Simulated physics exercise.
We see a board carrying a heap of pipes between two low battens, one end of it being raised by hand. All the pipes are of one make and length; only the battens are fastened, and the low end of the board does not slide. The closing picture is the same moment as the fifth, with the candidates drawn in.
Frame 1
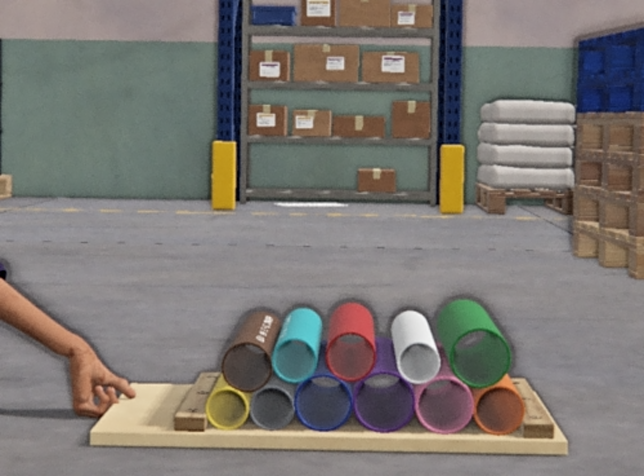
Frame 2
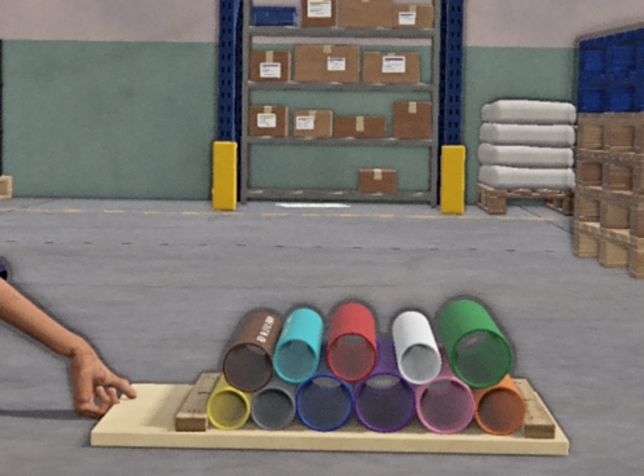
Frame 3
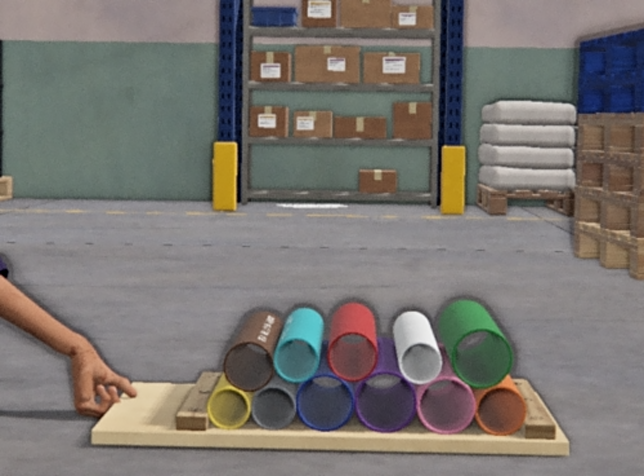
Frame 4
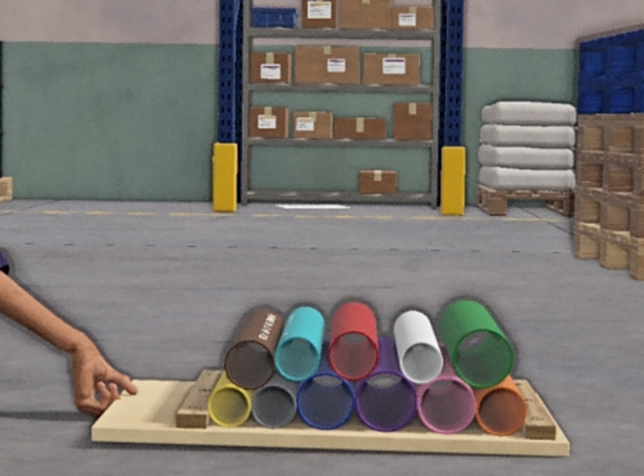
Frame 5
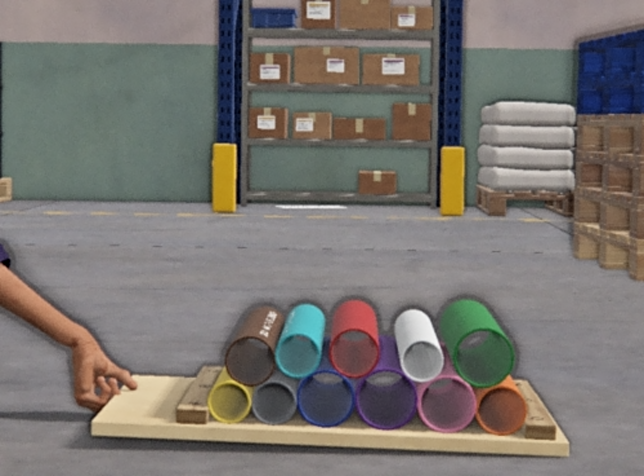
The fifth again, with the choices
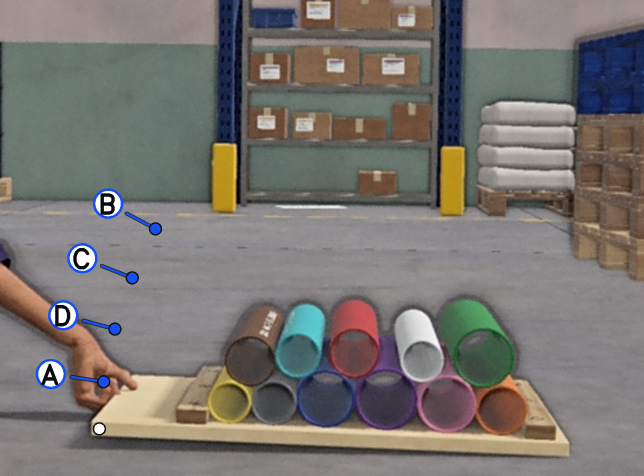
A stack of colourful pipes, five resting on six, sat between two wooden strips on a board while a hand at the left slowly lifted that end very slightly, the pipes staying bunched together.
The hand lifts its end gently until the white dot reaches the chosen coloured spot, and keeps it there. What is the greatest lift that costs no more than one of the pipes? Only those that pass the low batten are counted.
The answer is mark B.
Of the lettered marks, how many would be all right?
Four of the four.
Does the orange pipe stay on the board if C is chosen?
The orange pipe: Yes.
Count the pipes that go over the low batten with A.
With A, none.
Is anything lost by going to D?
No.
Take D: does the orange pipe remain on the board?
Yes.
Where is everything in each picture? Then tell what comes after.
In the first frame, green pipe (480, 358); red pipe (351, 357); brown pipe (247, 367).
In the second frame, brown pipe (248, 367); white pipe (420, 363).
In the third frame, board (332, 409); yellow pipe (229, 409); grey pipe (273, 408); orange pipe (500, 411).
In the fourth frame, board (332, 408); yellow pipe (229, 406); grey pipe (273, 407).
In the fifth frame, board (332, 406); yellow pipe (229, 403); grey pipe (274, 403).
On the marked copy, A at (104, 382); B at (155, 229); C at (133, 278); D at (115, 329); the white dot at (99, 429).
Taking B. A third of the way, board at 16°.
Two thirds of the way, board at 27°.
When it is over, board at 27°, one over the low batten (green).
As for the rest, A none over the low batten; C one over the low batten (green); D none over the low batten.
